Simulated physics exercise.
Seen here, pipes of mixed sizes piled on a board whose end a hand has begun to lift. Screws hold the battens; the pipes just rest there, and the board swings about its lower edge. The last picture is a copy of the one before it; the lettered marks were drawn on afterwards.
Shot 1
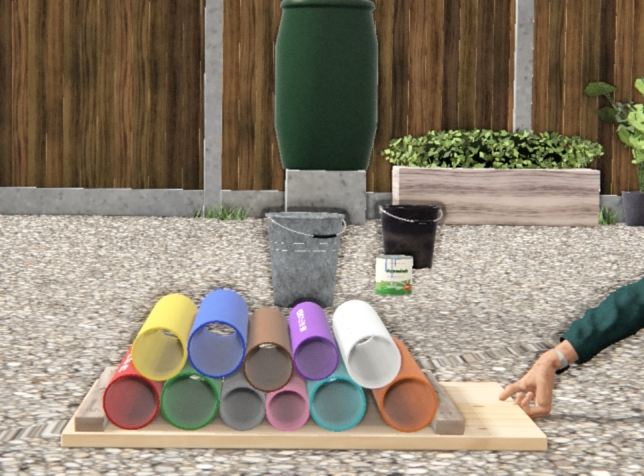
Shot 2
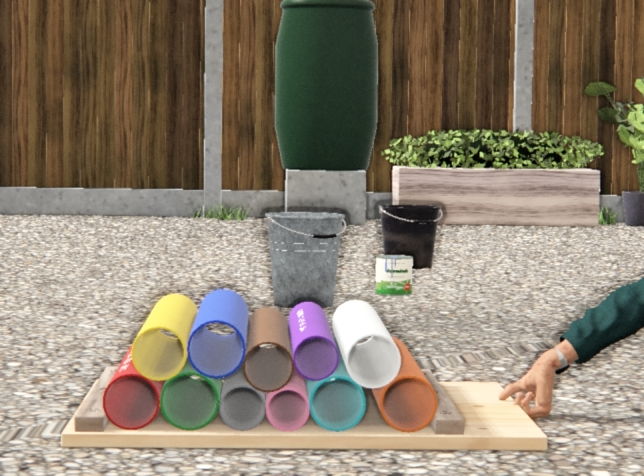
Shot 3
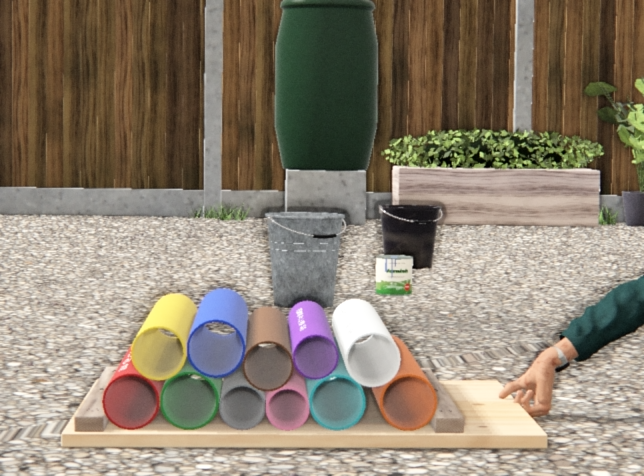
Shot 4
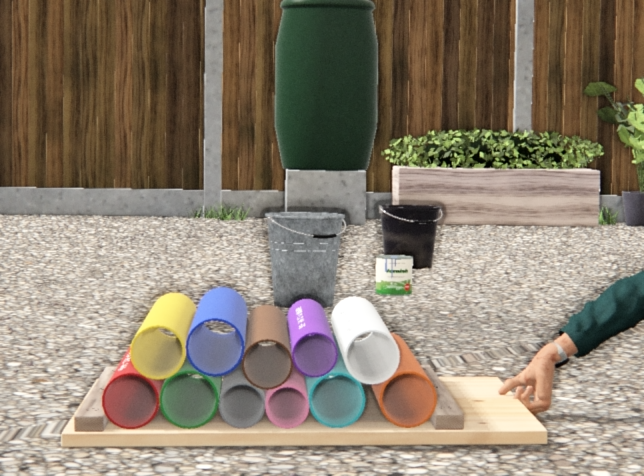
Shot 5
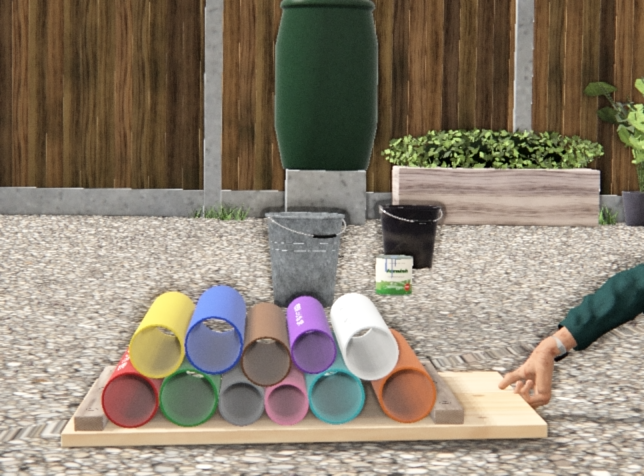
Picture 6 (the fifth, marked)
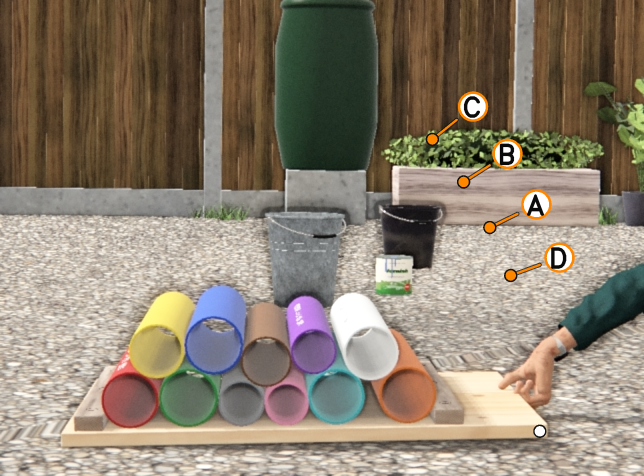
At first, colourful pipes sit in two rows between blocks on a wooden board over gravel, with a hand at the board's right end. The hand then raises that end very slightly, tilting the board a little toward the left, while the pipes stay stacked with barely any visible shift.
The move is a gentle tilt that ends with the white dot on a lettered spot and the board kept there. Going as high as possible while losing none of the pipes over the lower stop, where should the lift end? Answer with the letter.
Up to D.
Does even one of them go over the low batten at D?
At D: No.
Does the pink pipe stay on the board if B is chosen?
Yes, with B.
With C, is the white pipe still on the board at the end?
The white pipe: No.
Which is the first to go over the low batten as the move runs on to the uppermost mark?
The yellow one.
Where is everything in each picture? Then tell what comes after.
Pink pipe (288, 410); turquoise pipe (337, 404); orange pipe (409, 404), in the first frame.
Orange pipe (409, 404); brown pipe (269, 367), in the second frame.
Board (302, 403); turquoise pipe (337, 403); orange pipe (408, 402); red pipe (131, 401), in the third frame.
Board (302, 402); red pipe (131, 401); green pipe (189, 400), in the fourth frame.
Board (302, 398); red pipe (130, 400); green pipe (189, 398), in the fifth frame.
On the marked copy, A at (490, 227); B at (464, 182); C at (432, 139); D at (511, 276); the white dot at (540, 431).
Following D. Soon after the start, board at 14°.
Later, board at 21°.
In the end, board at 21°, none over the low batten.
As for the rest, A four over the low batten (brown, purple, blue, yellow); B five over the low batten; C eight over the low batten.
